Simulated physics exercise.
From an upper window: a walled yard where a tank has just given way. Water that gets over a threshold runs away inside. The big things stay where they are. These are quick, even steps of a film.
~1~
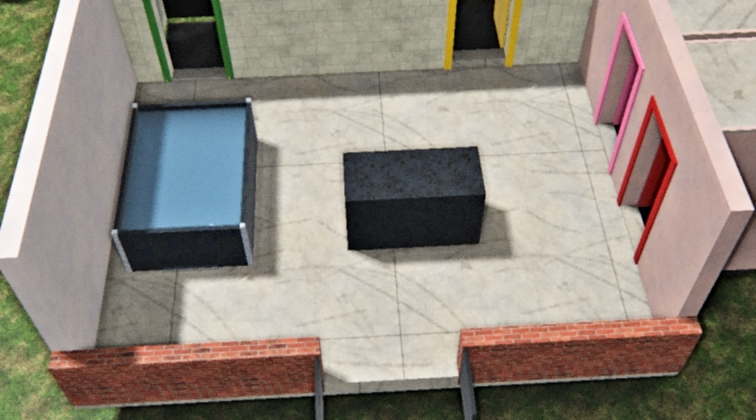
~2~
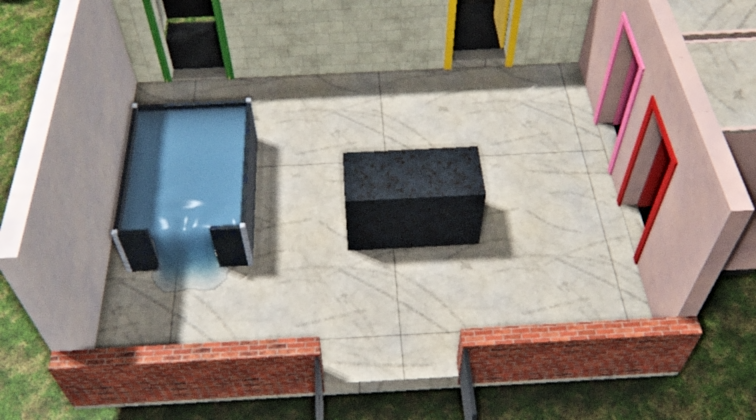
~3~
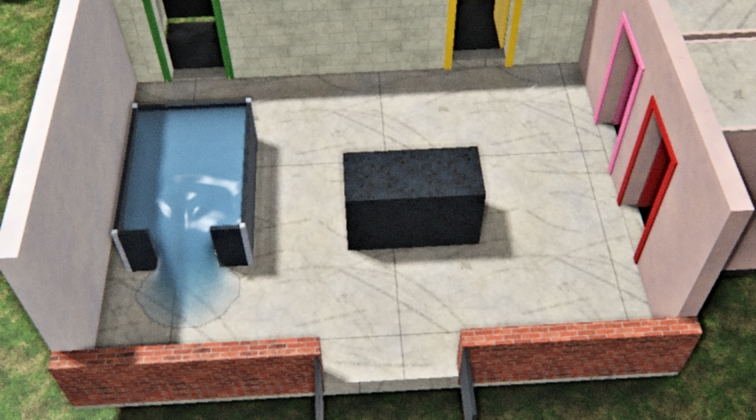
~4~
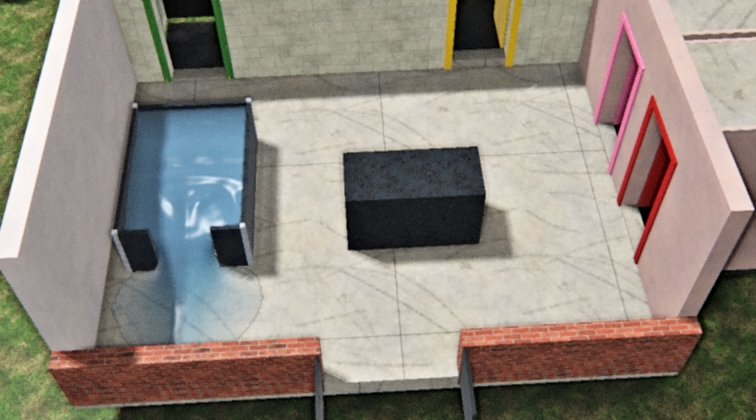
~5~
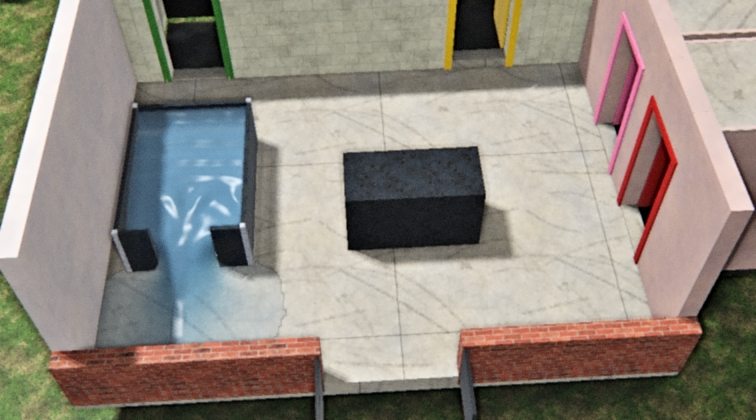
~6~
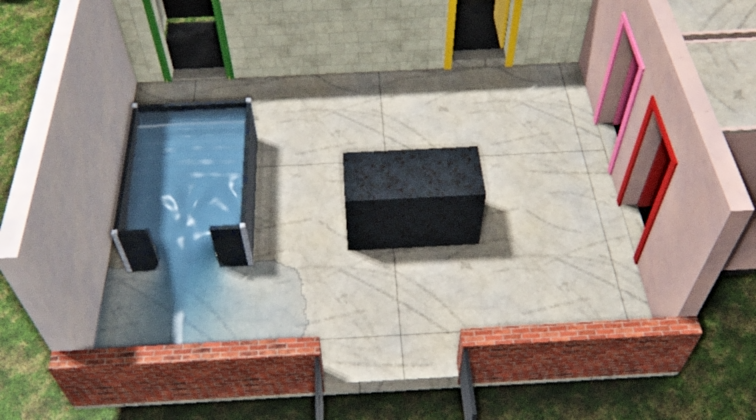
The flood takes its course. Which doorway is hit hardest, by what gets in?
It is the red one.
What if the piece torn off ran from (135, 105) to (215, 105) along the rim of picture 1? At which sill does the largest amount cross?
That is the one in green.
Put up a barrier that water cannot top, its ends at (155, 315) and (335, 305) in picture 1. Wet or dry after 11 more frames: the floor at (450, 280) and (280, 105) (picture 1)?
In turn: Flooded, no water.
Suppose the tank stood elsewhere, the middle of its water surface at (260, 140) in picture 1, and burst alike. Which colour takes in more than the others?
The green door.
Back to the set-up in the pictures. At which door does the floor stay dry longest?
That is the yellow door.
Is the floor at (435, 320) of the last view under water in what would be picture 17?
Verdict: Awash.
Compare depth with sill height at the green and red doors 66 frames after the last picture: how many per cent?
About 160 and 210 per cent.
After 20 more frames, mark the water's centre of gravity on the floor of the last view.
Roughly at (235, 252).
A moment on, water covers 15 % of the floor; pink door not reached, yellow door not reached, red door not reached, green door not reached.
Next, water covers 25 % of the floor; pink door not reached, yellow door not reached, red door not reached, green door not reached.
Then, water covers 45 % of the floor; pink door not reached, yellow door not reached, red door wet at the sill, nothing in, green door wet at the sill, nothing in.
Later, water covers 70 % of the floor; pink door wet at the sill, nothing in, yellow door not reached, red door a lot in, green door some in.
In the end, water covers 100 % of the floor; pink door wet at the sill, nothing in, yellow door wet at the sill, nothing in, red door a lot in, green door some in; the red door has let in the most.
